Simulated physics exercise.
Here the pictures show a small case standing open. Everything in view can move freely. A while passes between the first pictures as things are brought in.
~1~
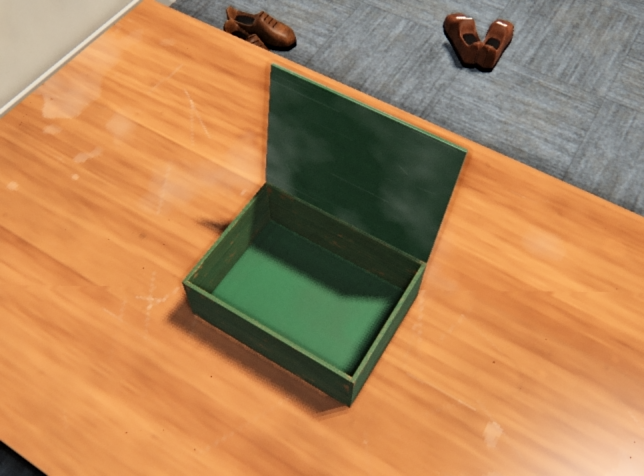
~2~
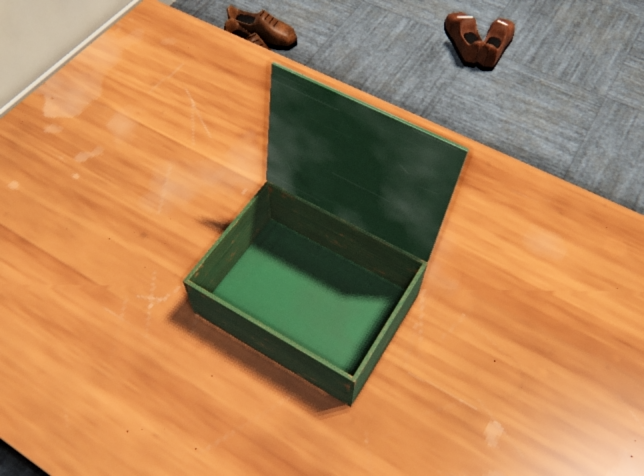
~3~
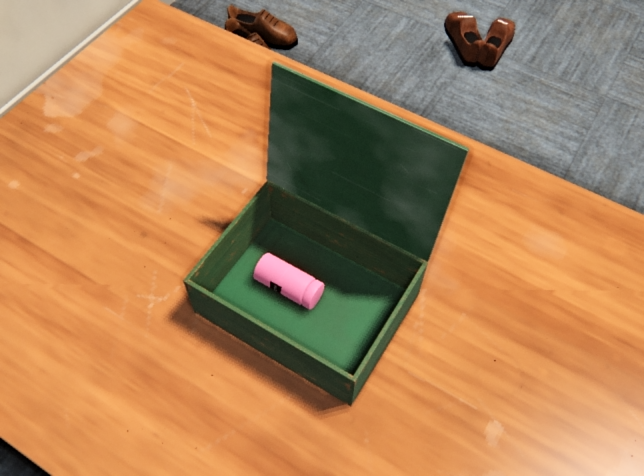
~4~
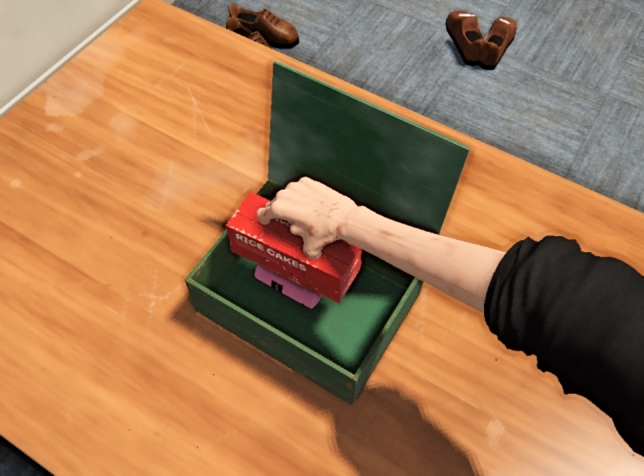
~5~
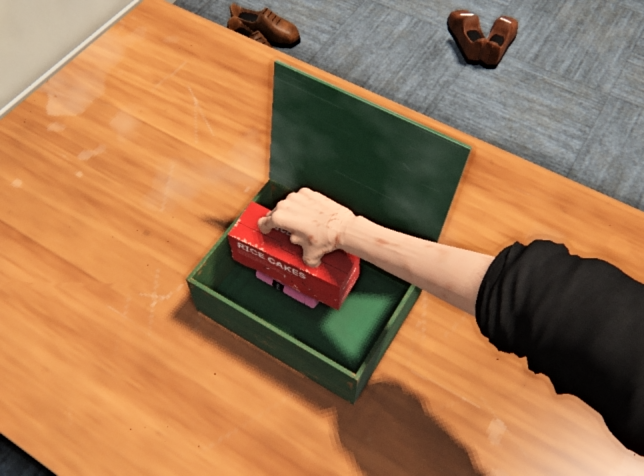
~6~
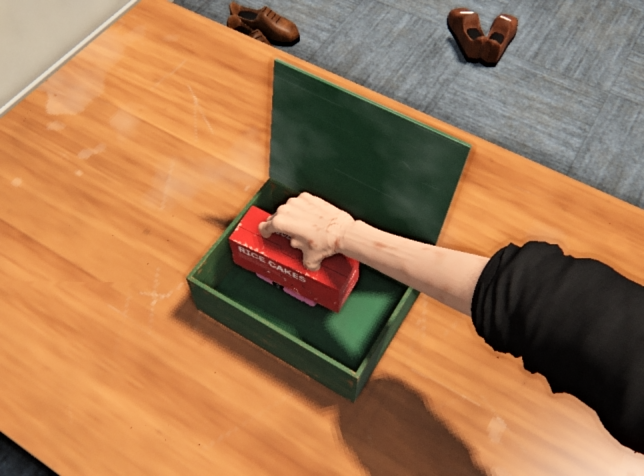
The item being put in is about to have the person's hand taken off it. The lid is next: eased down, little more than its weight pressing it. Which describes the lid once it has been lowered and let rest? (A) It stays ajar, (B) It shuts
Option B: It shuts.
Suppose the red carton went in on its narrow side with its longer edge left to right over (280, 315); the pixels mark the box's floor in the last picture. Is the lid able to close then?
Well, in that case it fits down fine.
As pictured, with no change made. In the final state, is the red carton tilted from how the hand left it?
After all that, it finishes out of line.
Then, 1.00 s after the last picture, lid starting down; red carton tipped 60° from how it was near (312, 244).
Then, 1.60 s after the last picture, lid 57° above the rim; red carton tipped 60° from how it was near (312, 244).
Then, 1.90 s after the last picture, lid 20° above the rim; red carton tipped 60° from how it was near (312, 245).
Then, 2.10 s after the last picture, lid shut; red carton on its side near (316, 249).
At rest, lid shut; tipped over in the box, red carton; moved from the start, pink shaker. Seen from the same camera at the end, red carton near (316, 249).
